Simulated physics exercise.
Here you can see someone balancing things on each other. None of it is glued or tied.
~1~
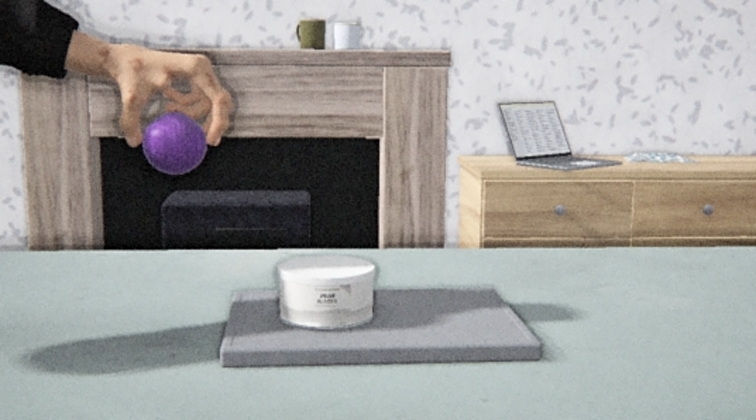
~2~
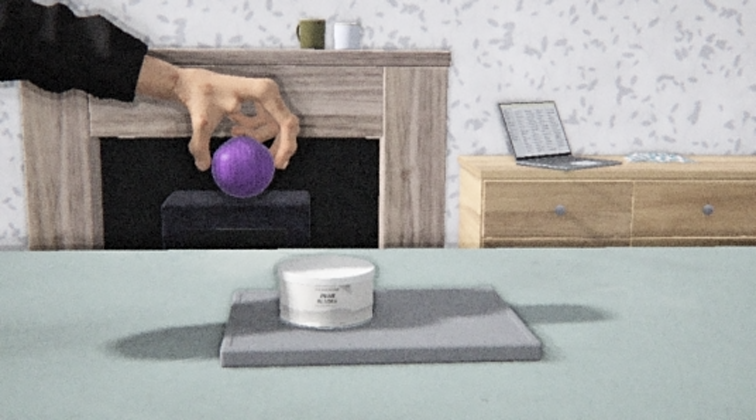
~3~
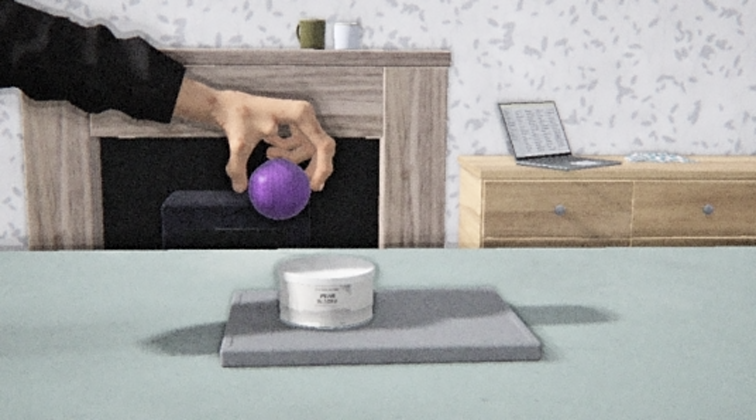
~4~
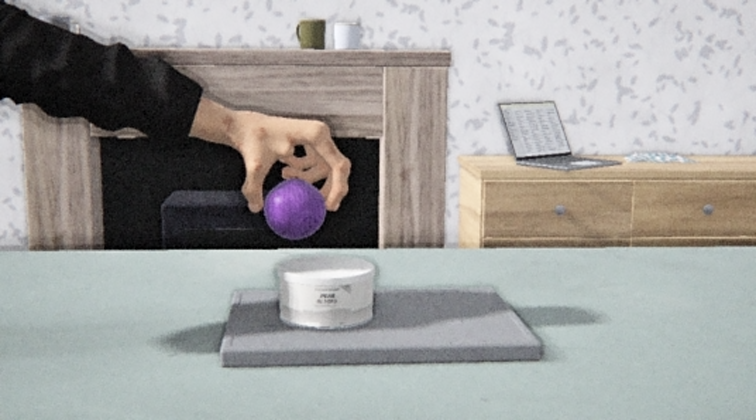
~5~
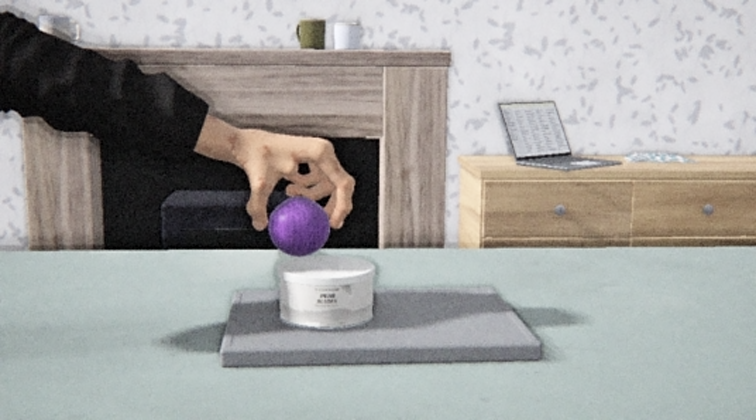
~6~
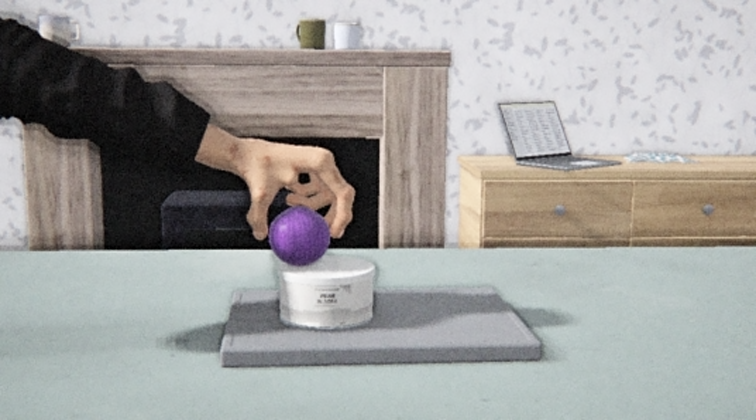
To begin with, a hand holds a purple onion at the upper left, above a table where a round white container sits on a grey tray. The hand carries the onion right and downward, then lowers it more slowly until it is at the container's top, fingers still around it.
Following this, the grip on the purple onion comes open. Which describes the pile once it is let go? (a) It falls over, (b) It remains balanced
It remains balanced.
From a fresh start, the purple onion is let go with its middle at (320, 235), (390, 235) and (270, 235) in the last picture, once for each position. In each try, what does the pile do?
Lab note - case 1: No collapse; case 2: Collapse; case 3: Collapse.
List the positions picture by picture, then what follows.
On its way; purple onion (175, 143); grey tray (374, 323), in the first frame.
On its way; purple onion (243, 166); grey tray (374, 323), in the second frame.
On its way; purple onion (280, 189); grey tray (374, 323), in the third frame.
On its way; purple onion (295, 209); grey tray (374, 323), in the fourth frame.
On its way; purple onion (300, 226); grey tray (374, 323), in the fifth frame.
In place under the hand; purple onion (300, 236); grey tray (374, 323), in the sixth frame.
Then, 0.30 s past the last view, nothing moves.
Then, 0.70 s past the last view, purple onion resting near (300, 236).
Finally, all 3 still in place. Final places as the last picture's camera would see them, purple onion near (300, 236). The pile stays up.
